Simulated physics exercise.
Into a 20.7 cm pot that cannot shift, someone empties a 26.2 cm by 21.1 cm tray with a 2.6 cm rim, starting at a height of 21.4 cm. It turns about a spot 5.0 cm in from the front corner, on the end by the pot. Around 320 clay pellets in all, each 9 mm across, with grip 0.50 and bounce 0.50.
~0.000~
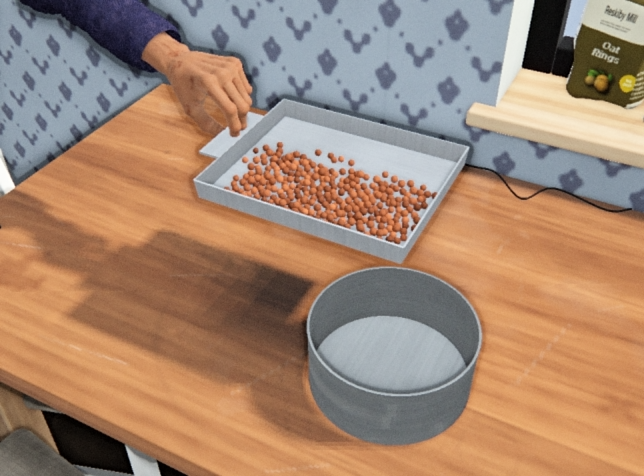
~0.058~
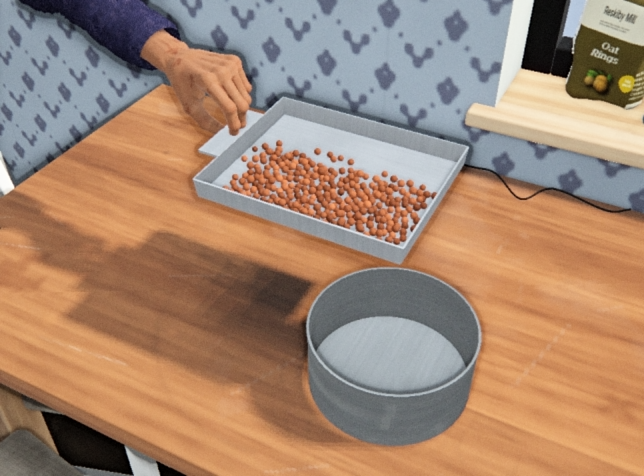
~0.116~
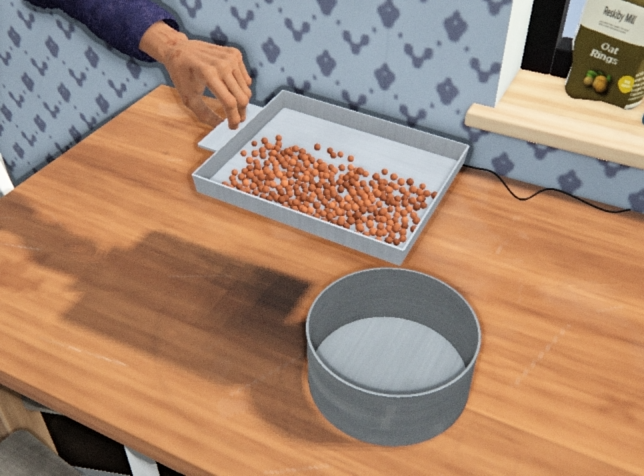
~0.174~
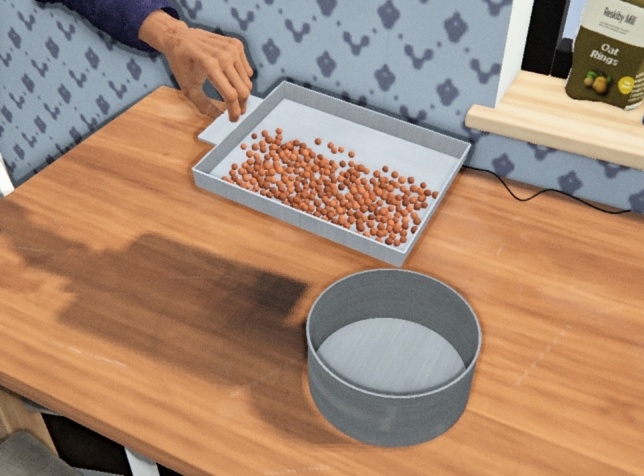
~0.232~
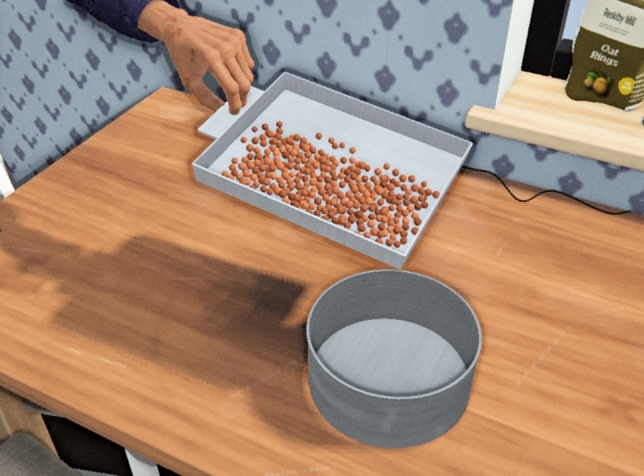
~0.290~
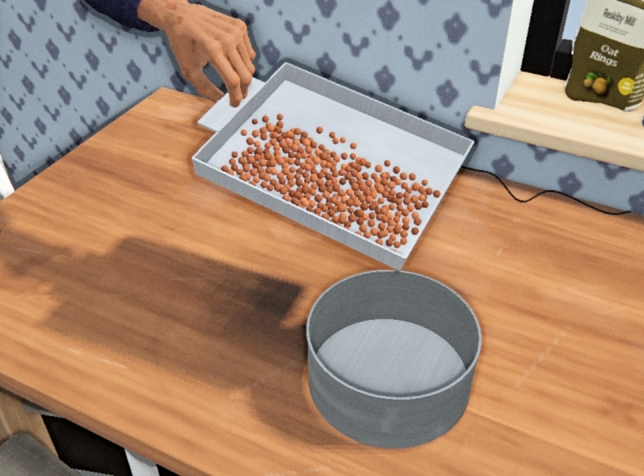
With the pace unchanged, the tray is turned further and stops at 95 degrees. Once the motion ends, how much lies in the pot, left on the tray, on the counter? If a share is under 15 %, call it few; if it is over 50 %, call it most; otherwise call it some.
I would say pot: Most, left on the tray: Few, counter: Few.
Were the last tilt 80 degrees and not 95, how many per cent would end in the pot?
That would give about 65 per cent.
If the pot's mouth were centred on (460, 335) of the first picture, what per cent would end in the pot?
Some 100 per cent.
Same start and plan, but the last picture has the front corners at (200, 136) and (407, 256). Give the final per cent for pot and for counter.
The pot gets 80 and the counter 15.
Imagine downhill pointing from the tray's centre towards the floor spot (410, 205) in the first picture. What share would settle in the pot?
That comes to around 55 per cent.
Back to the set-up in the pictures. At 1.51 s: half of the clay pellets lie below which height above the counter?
I'd put it near 30 cm.
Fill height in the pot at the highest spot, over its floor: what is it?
I'd say near 3.0 centimetres.
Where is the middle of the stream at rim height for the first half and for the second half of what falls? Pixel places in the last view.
Near (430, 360) at first, near (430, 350) afterwards.
After 1.02 s, tilt 51 degrees; the tray holds 100 %, the pot 0 %.
Then, at 1.51 s, tilt 77 degrees; the tray holds 95 %, the pot 5 %.
After 2.06 s, tilt 95 degrees; the tray holds 20 %, the pot 70 %.
At rest (3.1 s), pot 90 %, tray 5 %, counter 5 %.
